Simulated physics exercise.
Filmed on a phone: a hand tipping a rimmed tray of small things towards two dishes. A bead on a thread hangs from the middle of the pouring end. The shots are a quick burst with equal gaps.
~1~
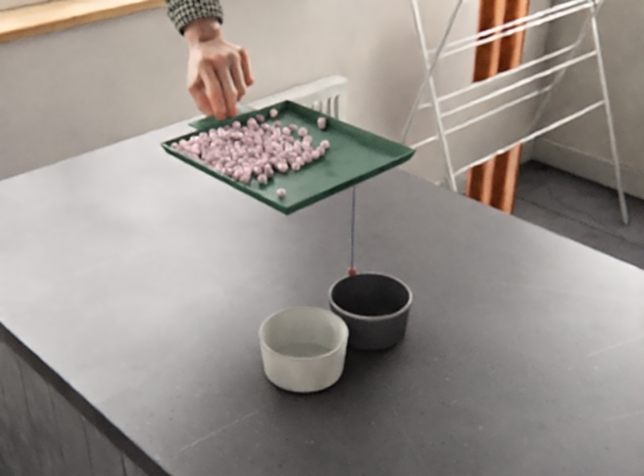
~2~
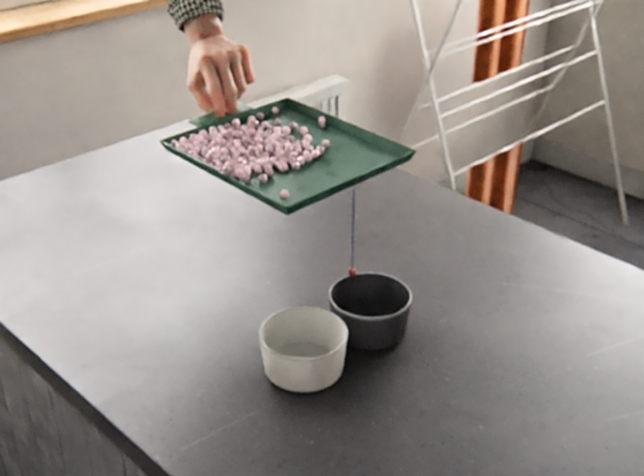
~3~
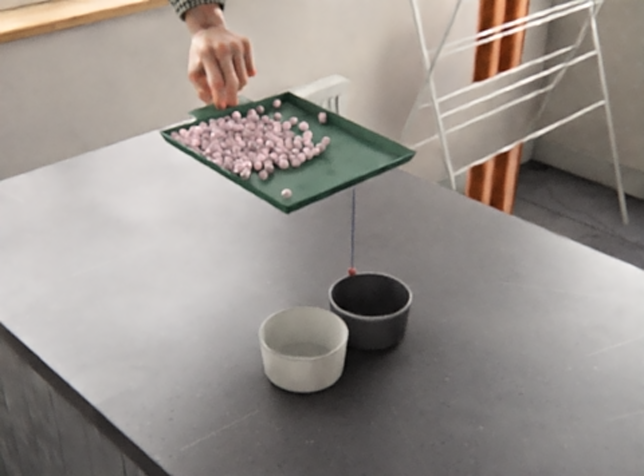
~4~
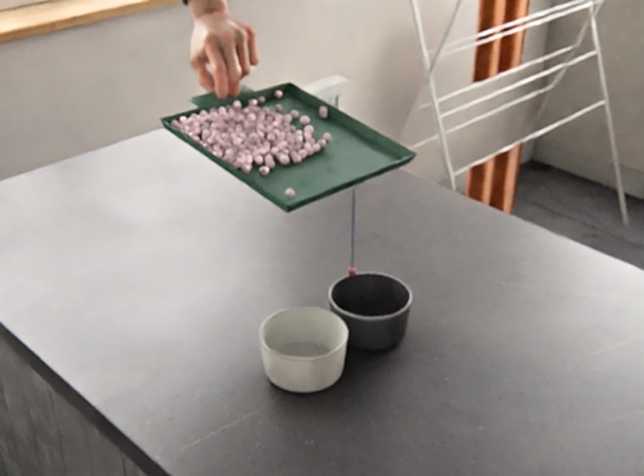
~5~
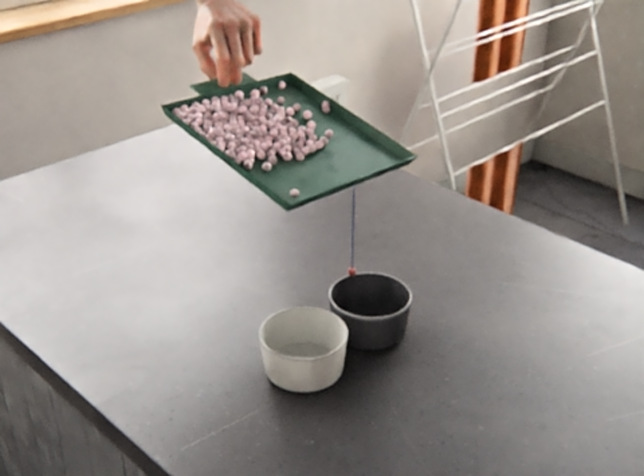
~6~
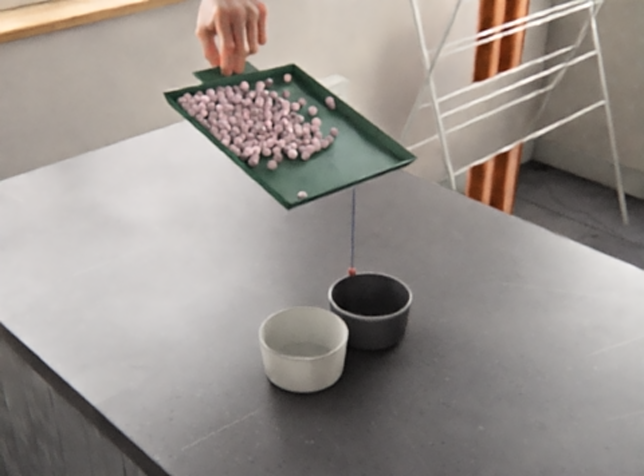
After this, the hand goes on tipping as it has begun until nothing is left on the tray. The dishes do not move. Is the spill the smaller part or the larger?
Together they catch less than half.
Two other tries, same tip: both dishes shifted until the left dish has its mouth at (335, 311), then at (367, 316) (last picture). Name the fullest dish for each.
First the dish on the right, then right.
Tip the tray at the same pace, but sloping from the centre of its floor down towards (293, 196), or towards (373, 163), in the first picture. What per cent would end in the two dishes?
Near 80 % and 0 %.
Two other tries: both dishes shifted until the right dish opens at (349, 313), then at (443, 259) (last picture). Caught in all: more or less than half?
At the first place under half, at the second the larger part.
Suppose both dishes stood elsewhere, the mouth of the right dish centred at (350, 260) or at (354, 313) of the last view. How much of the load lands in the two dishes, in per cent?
The first gives 0 %, the second 20 %.
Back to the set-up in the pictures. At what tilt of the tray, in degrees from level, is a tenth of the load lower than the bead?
Near 50 degrees.
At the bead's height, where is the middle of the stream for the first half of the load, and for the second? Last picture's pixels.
At about (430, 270), then at (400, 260).
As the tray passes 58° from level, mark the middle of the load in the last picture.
Near (393, 203).
Soon, tray tipped steeply; about half on the tray; a stray few in the left dish; a small part in the right dish; about a quarter outside both; about a quarter in the air.
A while on, tray tipped right over; a stray few in the left dish; about a quarter in the right dish; about two thirds outside both; a small part in the air.
Towards the end, tray tipped past a quarter turn; a stray few in the left dish; about a quarter in the right dish; about two thirds outside both.
Finally, tray tipped past a quarter turn; a stray few in the left dish; about a quarter in the right dish; about two thirds outside both.
